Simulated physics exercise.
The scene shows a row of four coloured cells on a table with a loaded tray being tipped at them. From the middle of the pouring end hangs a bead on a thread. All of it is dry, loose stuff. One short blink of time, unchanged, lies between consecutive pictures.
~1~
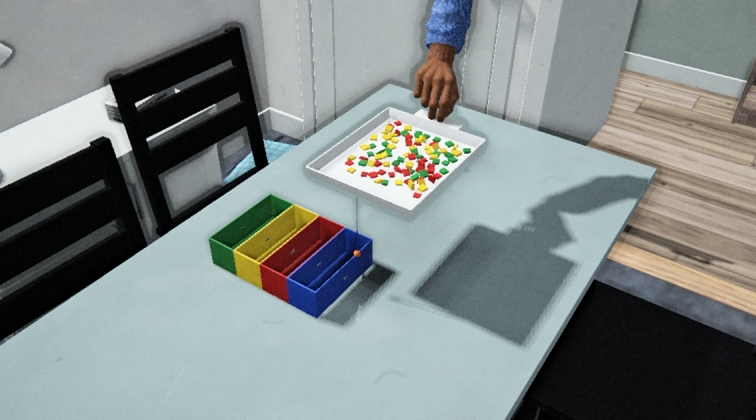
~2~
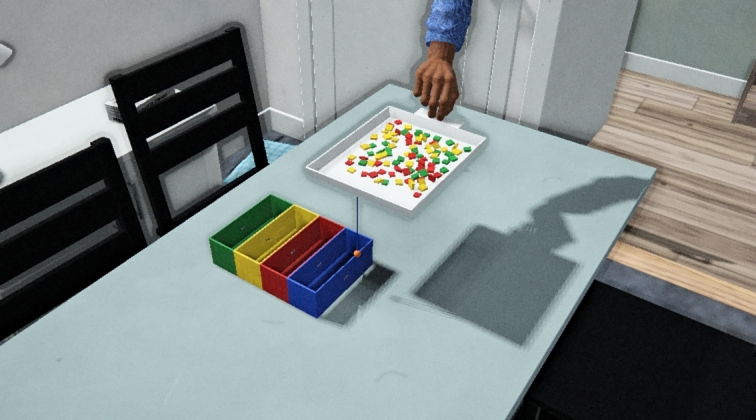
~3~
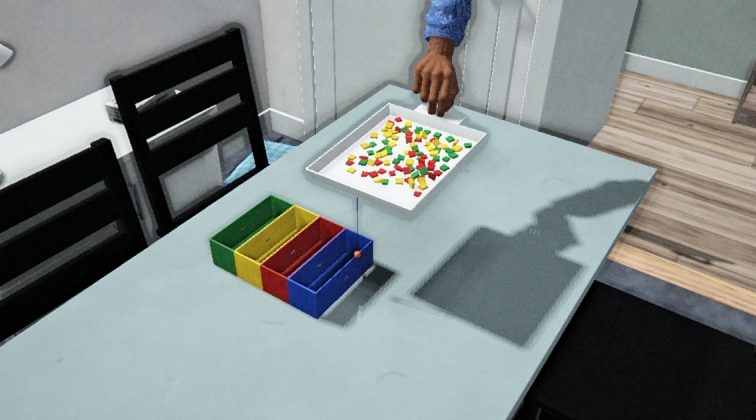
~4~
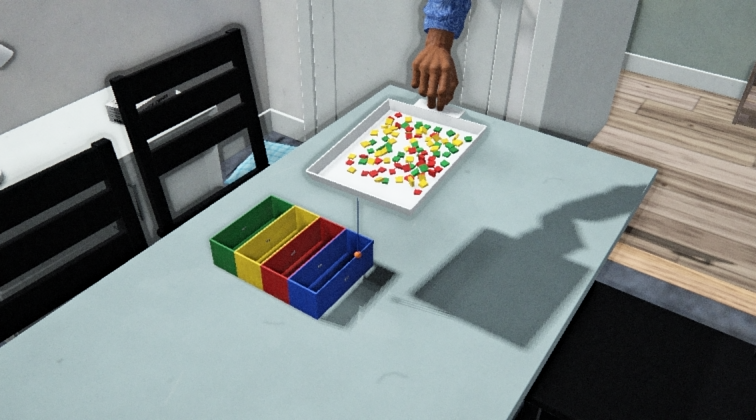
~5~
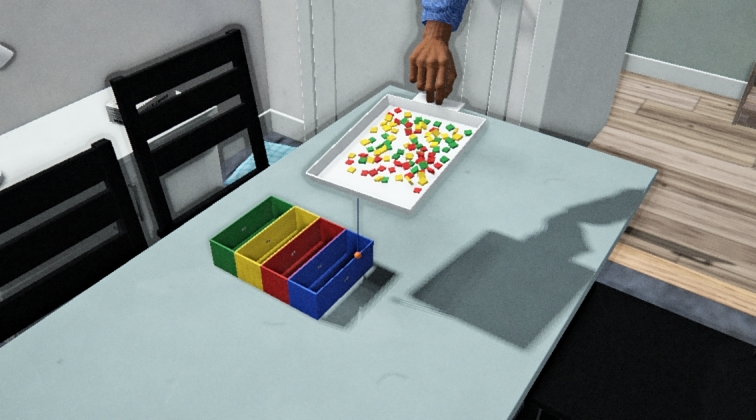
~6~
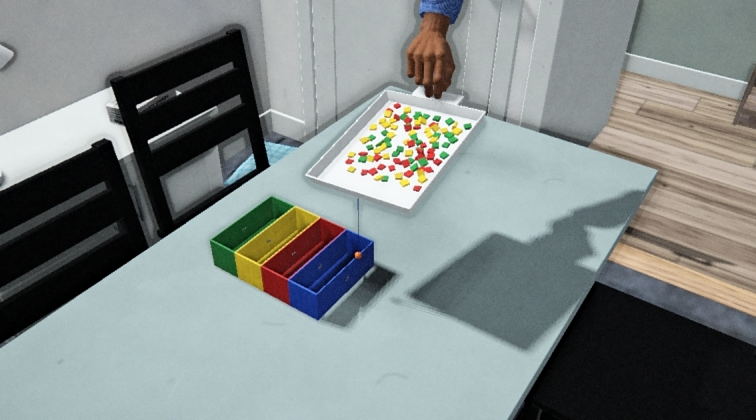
On a pale table, a hand slightly tilting a white tray of red, yellow and green tiles behind four coloured bins.
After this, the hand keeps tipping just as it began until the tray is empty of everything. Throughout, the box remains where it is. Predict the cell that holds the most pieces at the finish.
I predict the red cell.
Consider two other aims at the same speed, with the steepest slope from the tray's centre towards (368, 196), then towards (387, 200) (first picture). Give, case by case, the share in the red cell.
Case one 0 %; case two 0 %.
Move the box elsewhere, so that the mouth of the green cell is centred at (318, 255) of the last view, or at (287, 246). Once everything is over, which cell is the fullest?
Try one: The green one; try two: The yellow one.
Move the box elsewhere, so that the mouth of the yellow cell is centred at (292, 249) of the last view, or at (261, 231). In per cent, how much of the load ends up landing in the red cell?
Respectively 50 % and 20 %.
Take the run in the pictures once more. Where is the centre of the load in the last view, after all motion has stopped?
The centre settles at about (309, 271).
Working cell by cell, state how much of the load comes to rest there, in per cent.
Estimated shares - green cell close to 0, yellow cell close to 0, red cell close to 70, blue cell close to 30.
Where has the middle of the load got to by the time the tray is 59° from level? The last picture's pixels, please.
I'd mark the middle close to (340, 174).
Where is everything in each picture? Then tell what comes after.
Corners of the pouring end (311, 166) and (410, 207), level; middle of the load (407, 155), mosaic tiles; bead on its thread (357, 254); green cell (223, 254); yellow cell (248, 267); red cell (274, 281); blue cell (302, 296), in the first picture.
Corners of the pouring end (311, 167) and (410, 206), level; middle of the load (408, 154), in the second picture.
Corners of the pouring end (311, 168) and (410, 206), tipped barely, lowest at the left corner; middle of the load (408, 153), in the third picture.
Corners of the pouring end (311, 170) and (409, 206), tipped a little, lowest at the left corner; middle of the load (408, 149), in the fourth picture.
Corners of the pouring end (310, 172) and (409, 206), tipped a little, lowest at the left corner; middle of the load (407, 146), in the fifth picture.
Corners of the pouring end (310, 174) and (408, 205), tipped a little, lowest at the left corner; middle of the load (407, 142); green cell (224, 256); yellow cell (249, 269); red cell (276, 283); blue cell (303, 298), in the sixth picture.
Just after the last frame, tray tipped steeply; almost all on the tray; just a few falling or outside the box.
A moment on, tray tipped right over; roughly half on the tray; roughly a quarter in the red cell; about a tenth in the blue cell; roughly a quarter falling or outside the box.
Further on, tray tipped past a quarter turn; roughly two thirds in the red cell; roughly a quarter in the blue cell; just a few falling or outside the box.
When it is over, tray tipped past a quarter turn; roughly two thirds in the red cell; roughly a quarter in the blue cell; not one in the yellow cell; not one in the green cell; just a few outside the box.
